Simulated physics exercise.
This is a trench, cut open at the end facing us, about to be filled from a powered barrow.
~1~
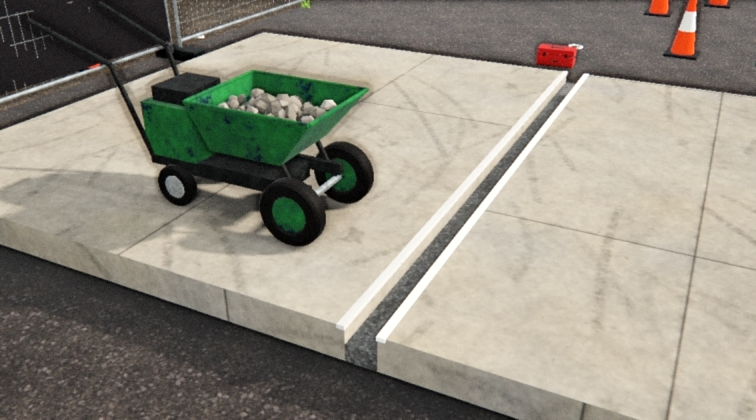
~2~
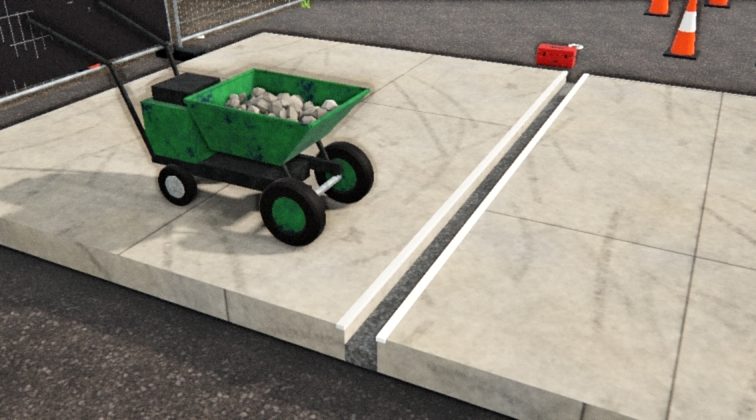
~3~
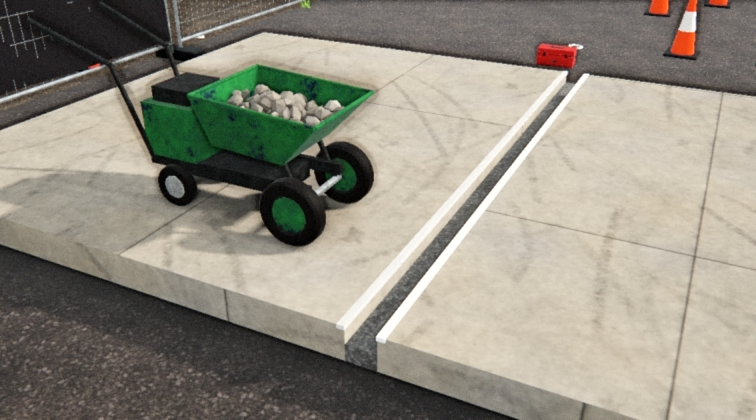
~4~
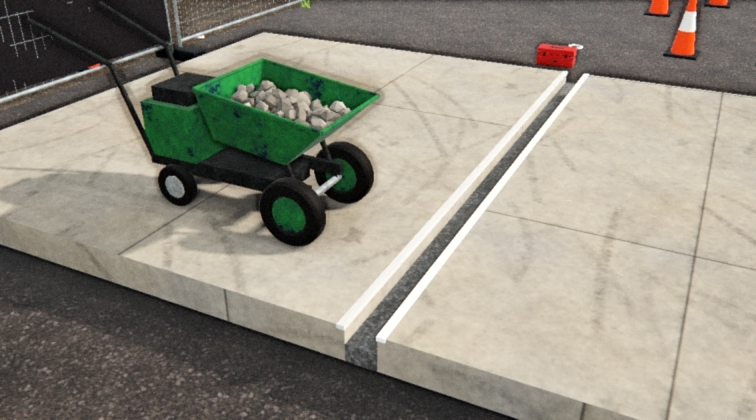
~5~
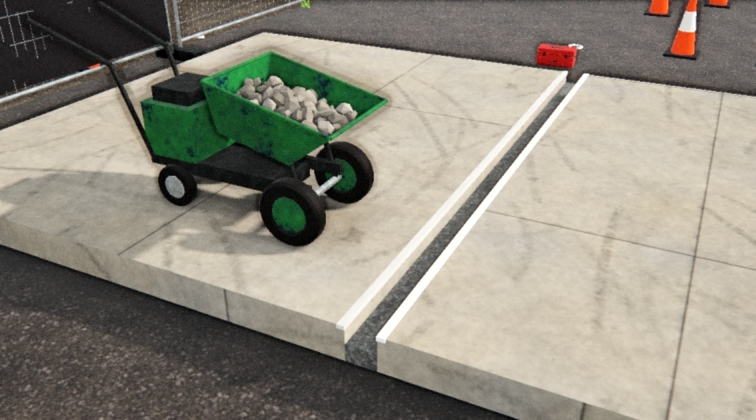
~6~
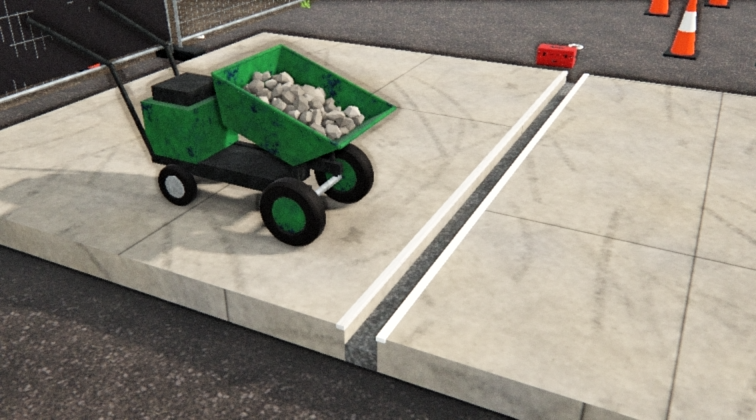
The footage shows a green powered barrow loaded with broken stones standing on pale paving left of a narrow, white-edged trench; its skip starts level, then gradually tilts forward to the right, while its wheels stay still.
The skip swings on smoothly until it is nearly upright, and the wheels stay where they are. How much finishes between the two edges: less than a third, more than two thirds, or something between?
The trench ends with from one third to two thirds of it.
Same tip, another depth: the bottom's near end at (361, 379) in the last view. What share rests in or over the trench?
About 80 per cent.
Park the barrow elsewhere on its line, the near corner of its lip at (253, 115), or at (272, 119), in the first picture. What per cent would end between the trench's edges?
First some 20, then 30 per cent.
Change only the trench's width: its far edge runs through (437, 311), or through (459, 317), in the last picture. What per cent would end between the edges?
The first gives 90 %, the second 90 %.
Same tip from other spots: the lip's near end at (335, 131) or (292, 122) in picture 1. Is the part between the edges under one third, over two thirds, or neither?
The first try: Under a third. The second: In the middle band.
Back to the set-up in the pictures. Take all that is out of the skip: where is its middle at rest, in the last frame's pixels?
Close to (433, 248).
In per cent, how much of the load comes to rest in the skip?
Near 10 %.
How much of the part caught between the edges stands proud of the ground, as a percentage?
Roughly 50 in a hundred.
Soon after the last picture, skip tipped steeply; all in the skip.
A little later, skip tipped right over; most in the skip; a small part in or heaped over the trench; a stray few beyond it; a stray few falling.
Later still, skip tipped right over; a small part in the skip; a small part short of the trench; about half in or heaped over the trench; about a quarter beyond it.
At rest, skip tipped right over; a small part in the skip; a small part short of the trench; about half in or heaped over the trench; about a quarter beyond it.
